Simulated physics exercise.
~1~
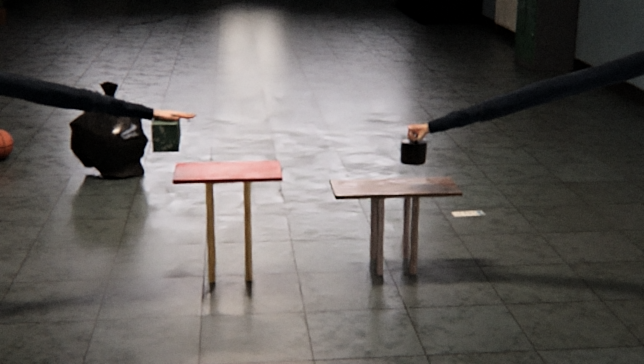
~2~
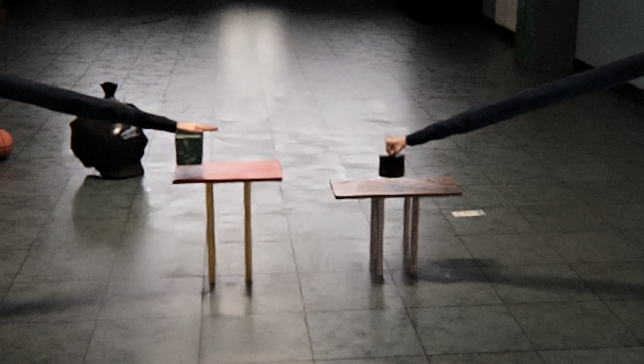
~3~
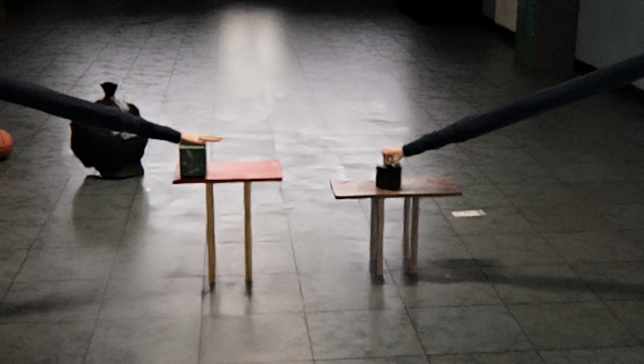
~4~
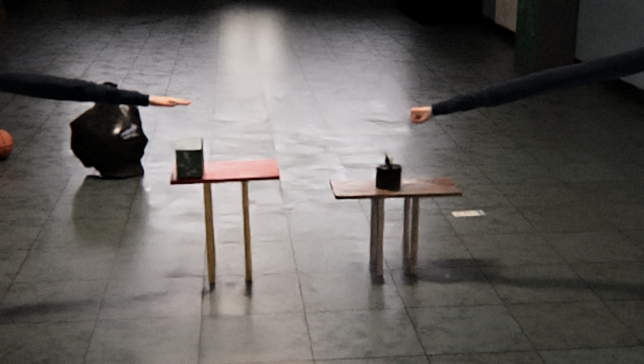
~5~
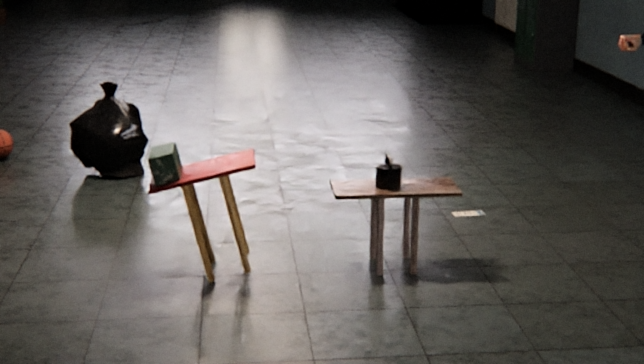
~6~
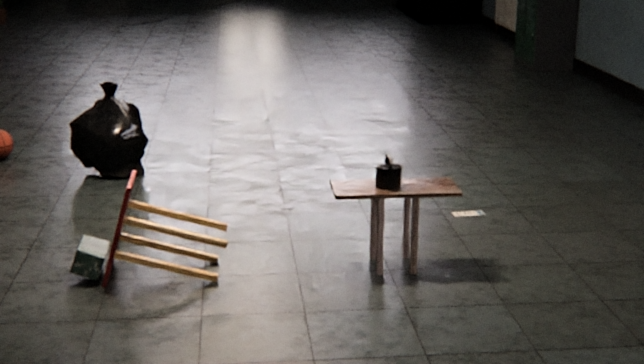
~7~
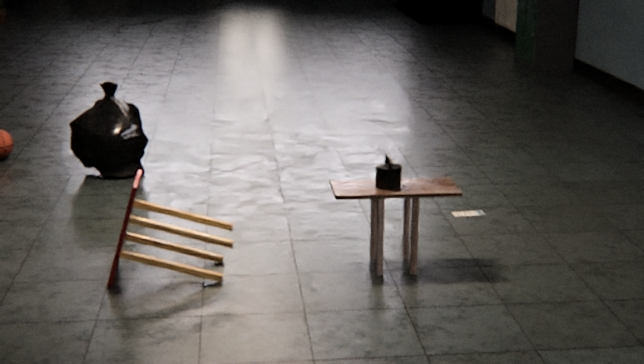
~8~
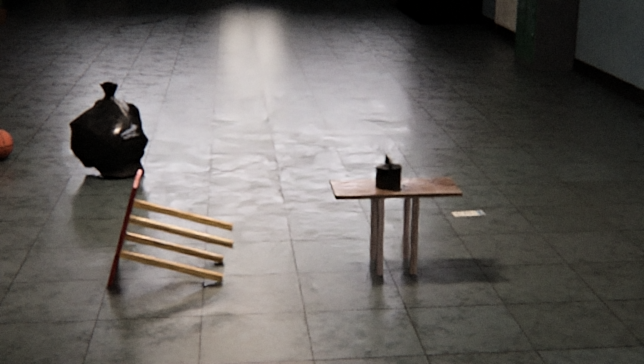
Two hands set blocks on two small tables, and the red one topples left.
